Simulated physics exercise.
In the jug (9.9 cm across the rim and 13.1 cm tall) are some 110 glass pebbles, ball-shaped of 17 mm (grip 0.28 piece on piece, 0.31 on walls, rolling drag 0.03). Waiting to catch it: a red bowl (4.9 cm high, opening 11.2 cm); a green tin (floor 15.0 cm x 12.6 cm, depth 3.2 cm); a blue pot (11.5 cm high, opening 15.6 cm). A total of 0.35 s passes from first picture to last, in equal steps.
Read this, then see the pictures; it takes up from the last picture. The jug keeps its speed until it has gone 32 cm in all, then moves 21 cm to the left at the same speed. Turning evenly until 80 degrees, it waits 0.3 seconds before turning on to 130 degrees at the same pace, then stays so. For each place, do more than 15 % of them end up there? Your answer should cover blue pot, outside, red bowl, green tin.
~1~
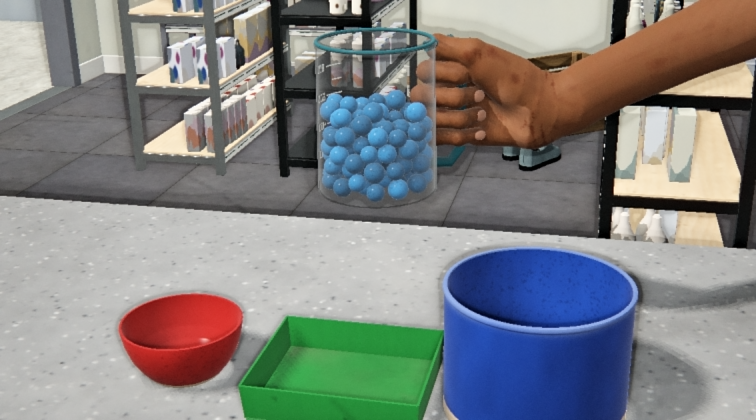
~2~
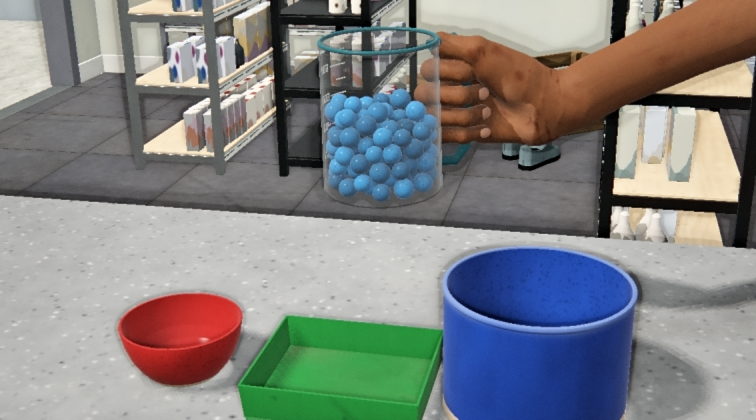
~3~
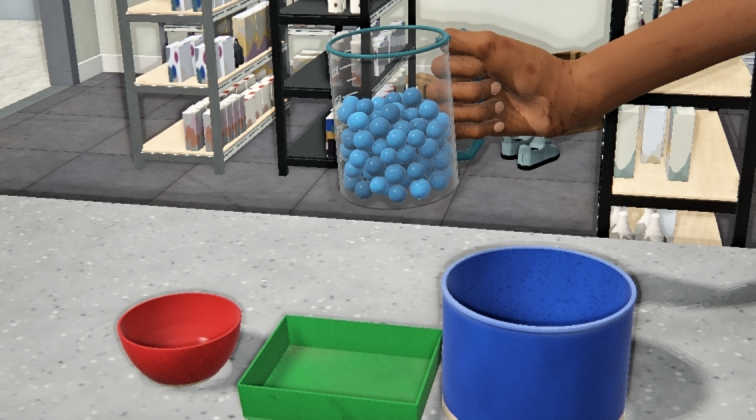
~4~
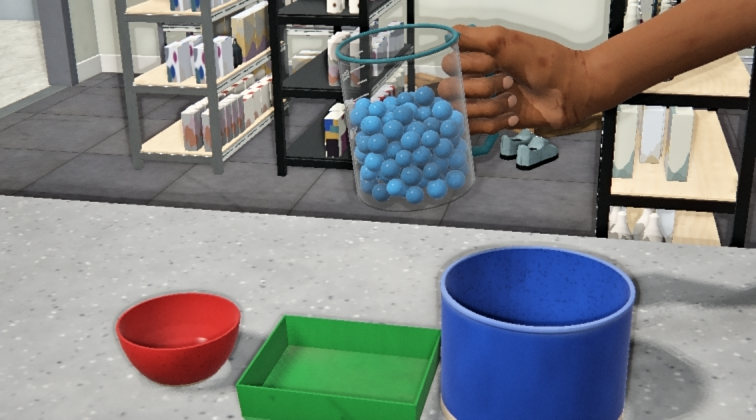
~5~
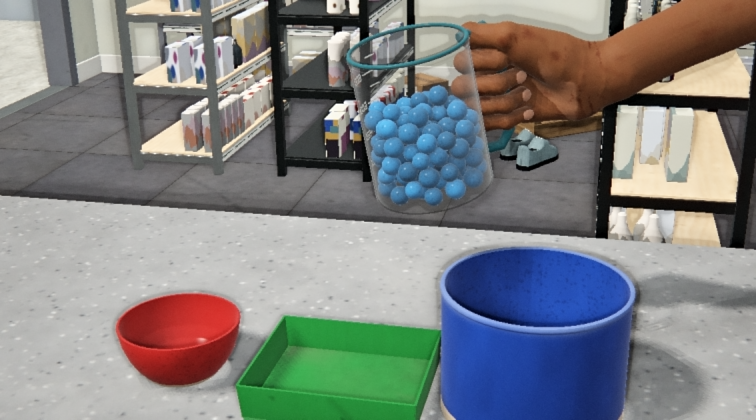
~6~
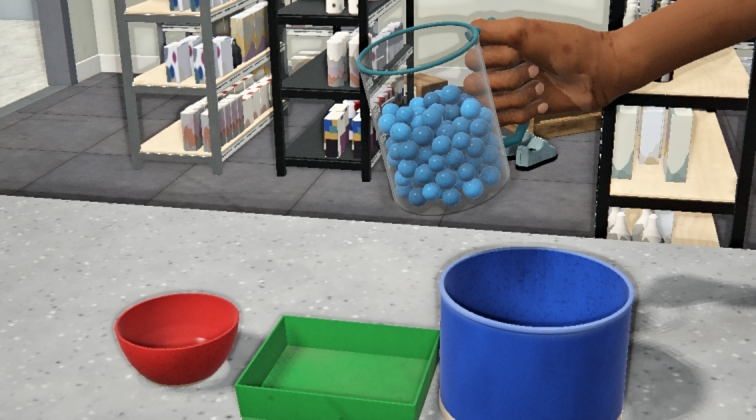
Blue pot: Yes, outside everything: No, red bowl: No, green tin: No.
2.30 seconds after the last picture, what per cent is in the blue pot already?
Around 45 % so far.
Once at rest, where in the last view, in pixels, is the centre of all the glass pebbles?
Somewhere about (528, 392) in the final view.
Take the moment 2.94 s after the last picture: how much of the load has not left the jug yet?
Close to 0 per cent, I'd reckon.
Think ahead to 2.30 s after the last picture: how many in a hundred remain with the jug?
Share remaining: Approx. 45 %.
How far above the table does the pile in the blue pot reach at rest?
Some 4.0 centimetres.
Then, 0.89 s after the last picture, tilt 63 degrees; jug 100 %; middle of all pieces near (644, 140).
Then, 1.62 s after the last picture, tilt 81 degrees; jug 100 %.
Then, 2.30 s after the last picture, tilt 117 degrees; blue pot 45 %, jug 45 %, in the air 10 %; middle of all pieces near (541, 247).
Then, 2.94 s after the last picture, tilt 130 degrees; green tin 5 %, blue pot 90 %, outside 5 %; middle of all pieces near (508, 388).
In the end, green tin 5 %, blue pot 90 %, outside 5 %, jug 0 %, red bowl 0 %.
